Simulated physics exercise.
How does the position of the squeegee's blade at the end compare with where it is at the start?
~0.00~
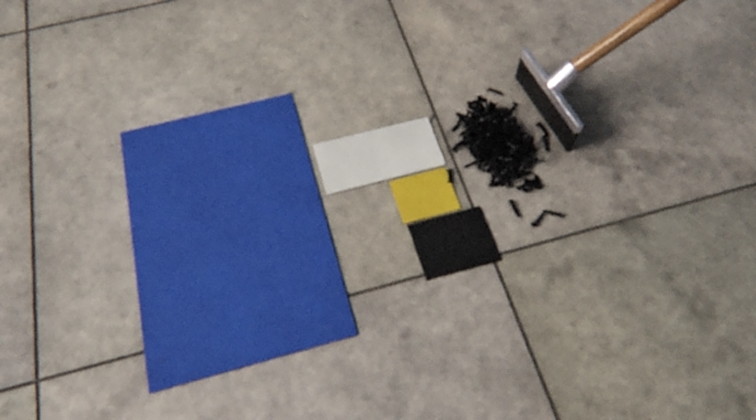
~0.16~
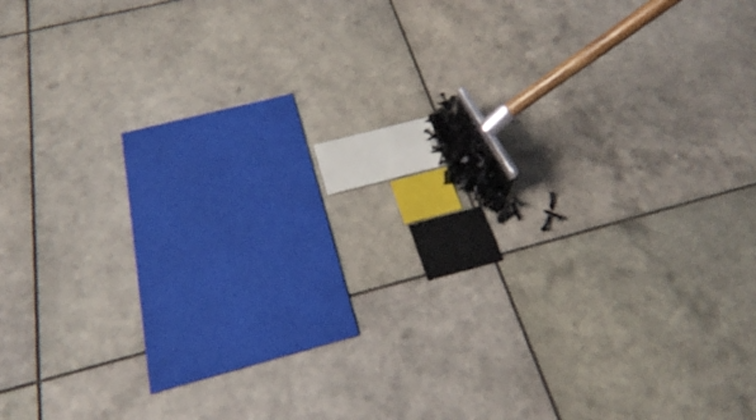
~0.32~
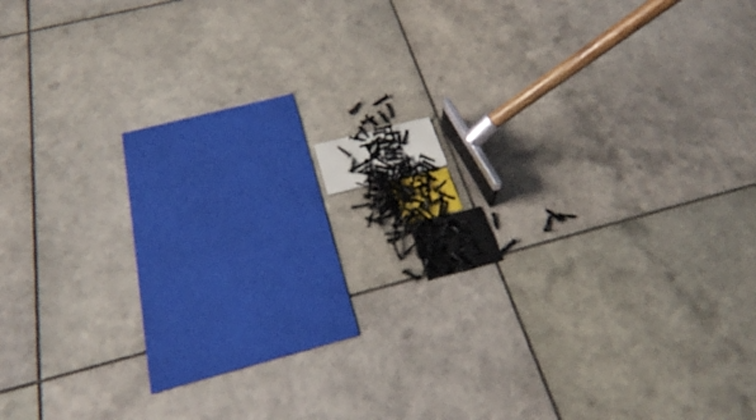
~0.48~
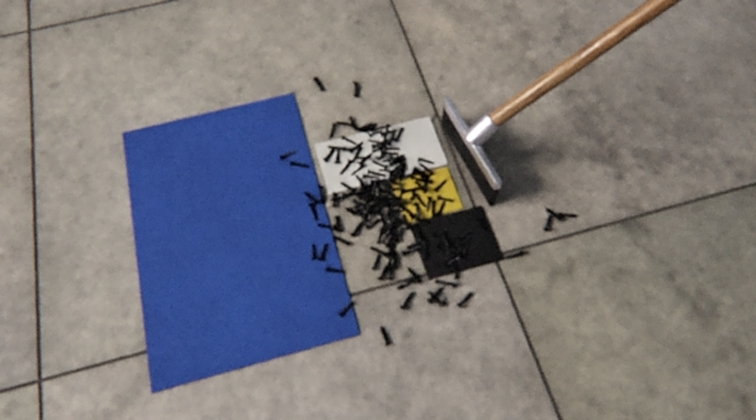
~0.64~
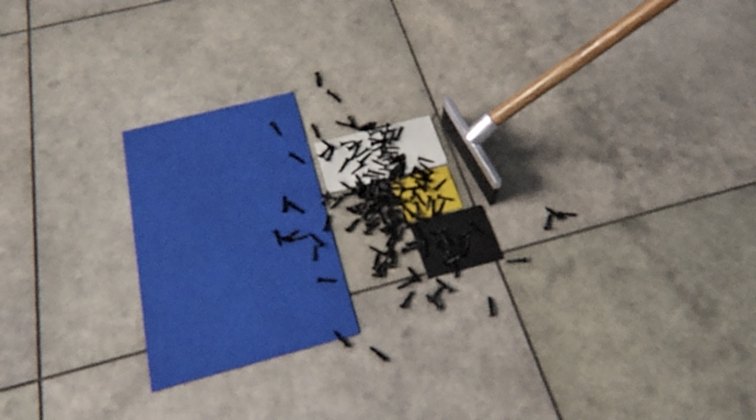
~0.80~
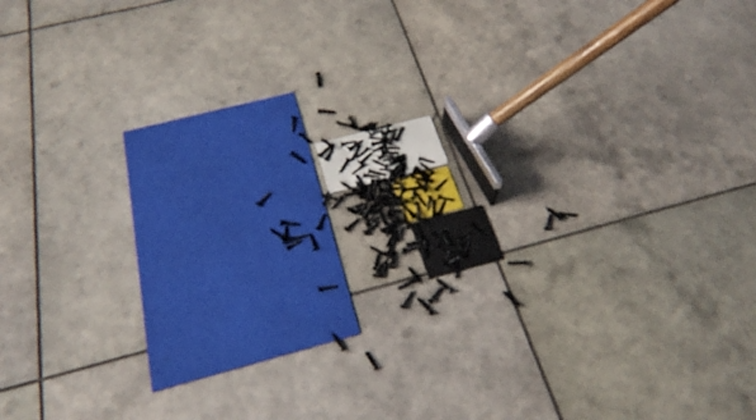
At the start the blade is up and to the right, on the far side of the heap from the mats. At the end it is further left and a little lower, resting just to the right of the white and yellow mats.
